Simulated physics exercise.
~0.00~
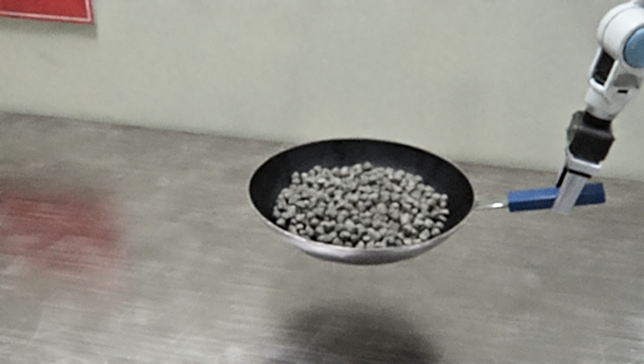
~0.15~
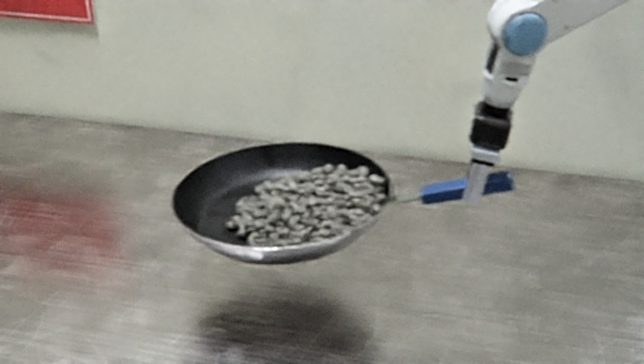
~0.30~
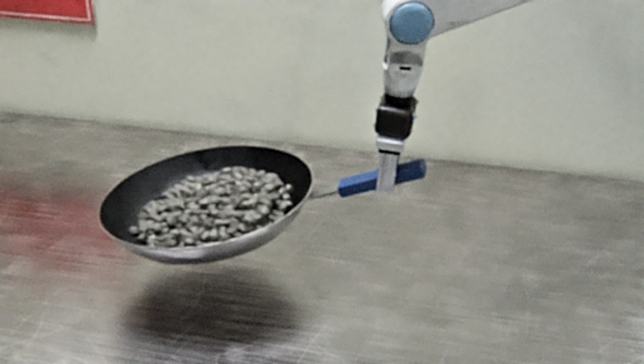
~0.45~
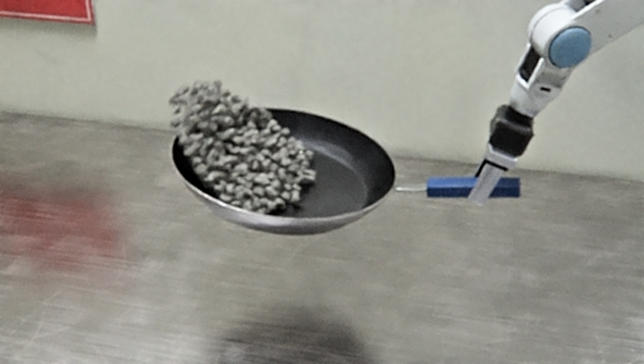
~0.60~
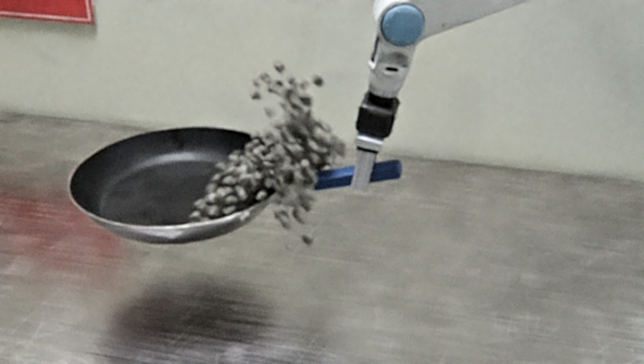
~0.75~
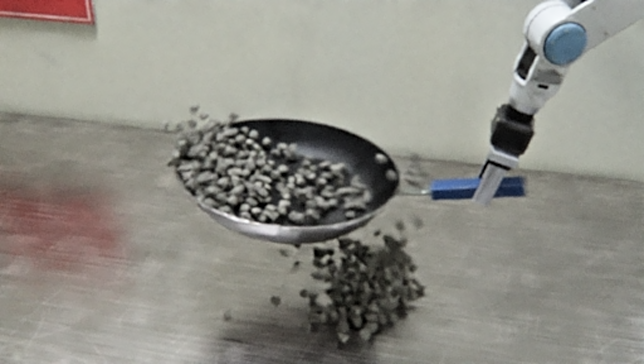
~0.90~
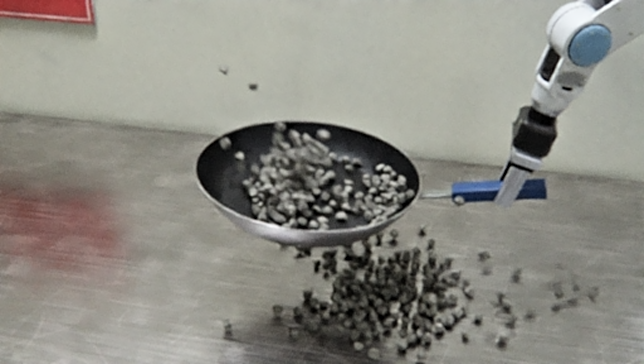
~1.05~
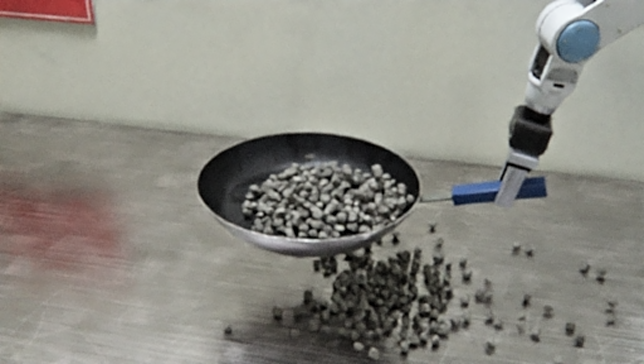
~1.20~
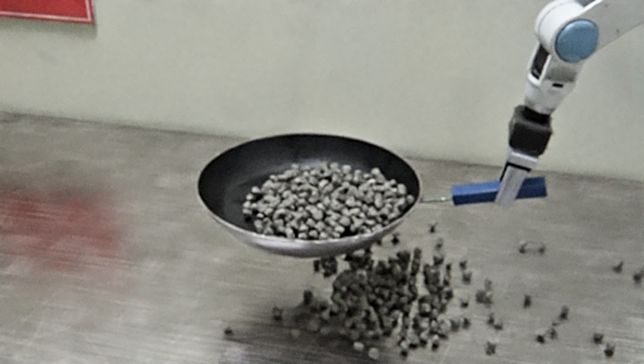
The clip shows a robot arm holding a frying pan of small grey pebbles above a table, jerking it left, right, left and right again so the pebbles fly up and many spill over the edge, ending with the pan still, partly full, and pebbles scattered below.
